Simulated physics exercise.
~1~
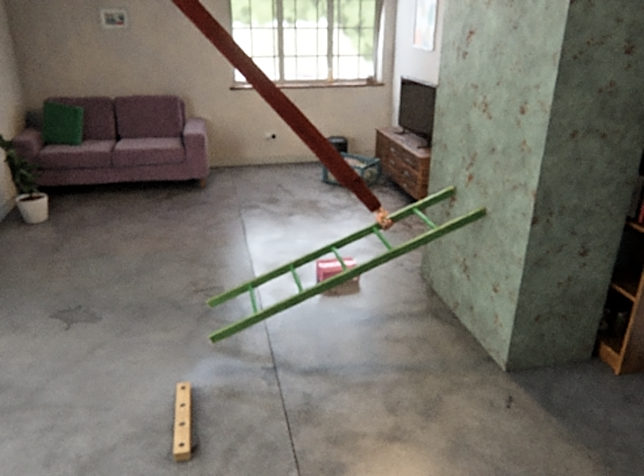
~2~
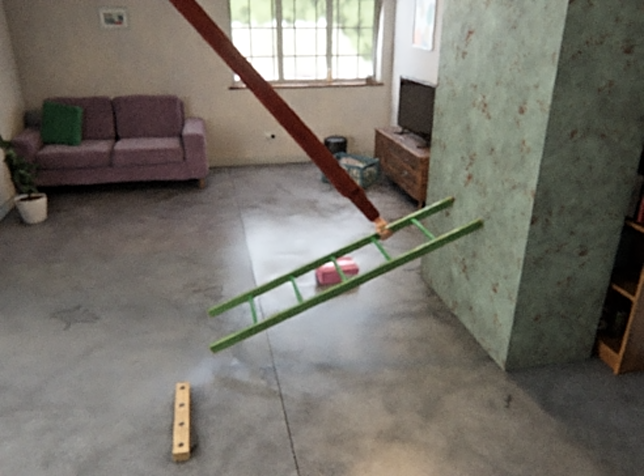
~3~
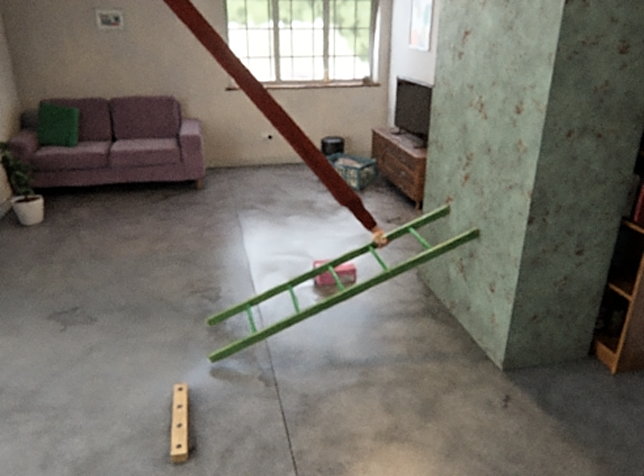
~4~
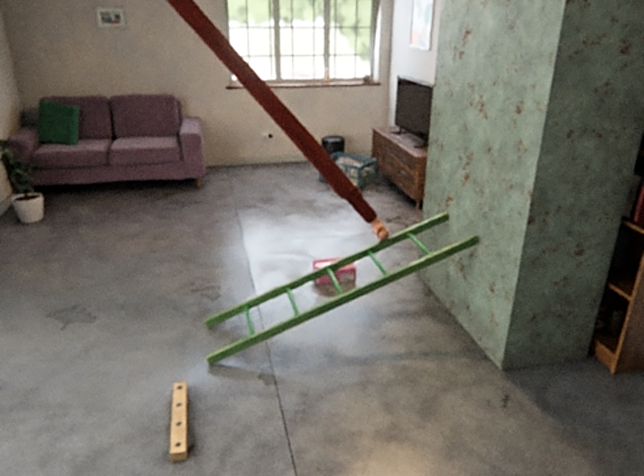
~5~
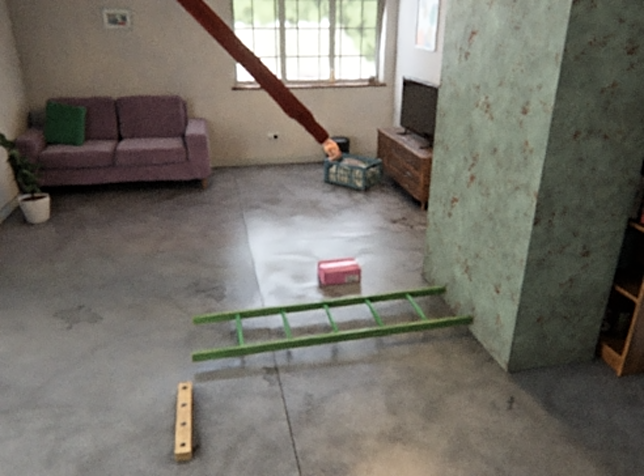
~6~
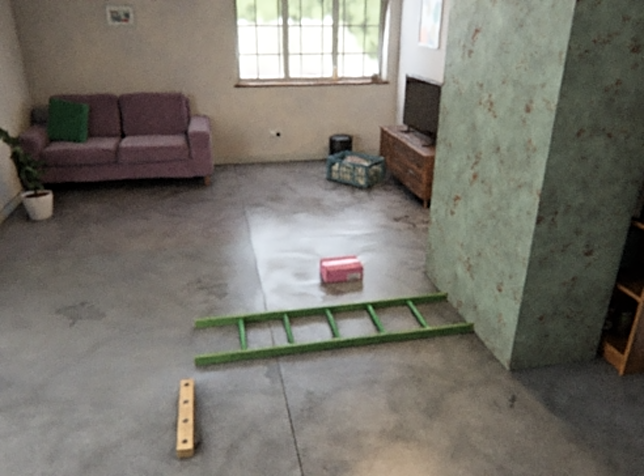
In a living room, a hand releases a leaning green ladder, which slips flat to the floor.
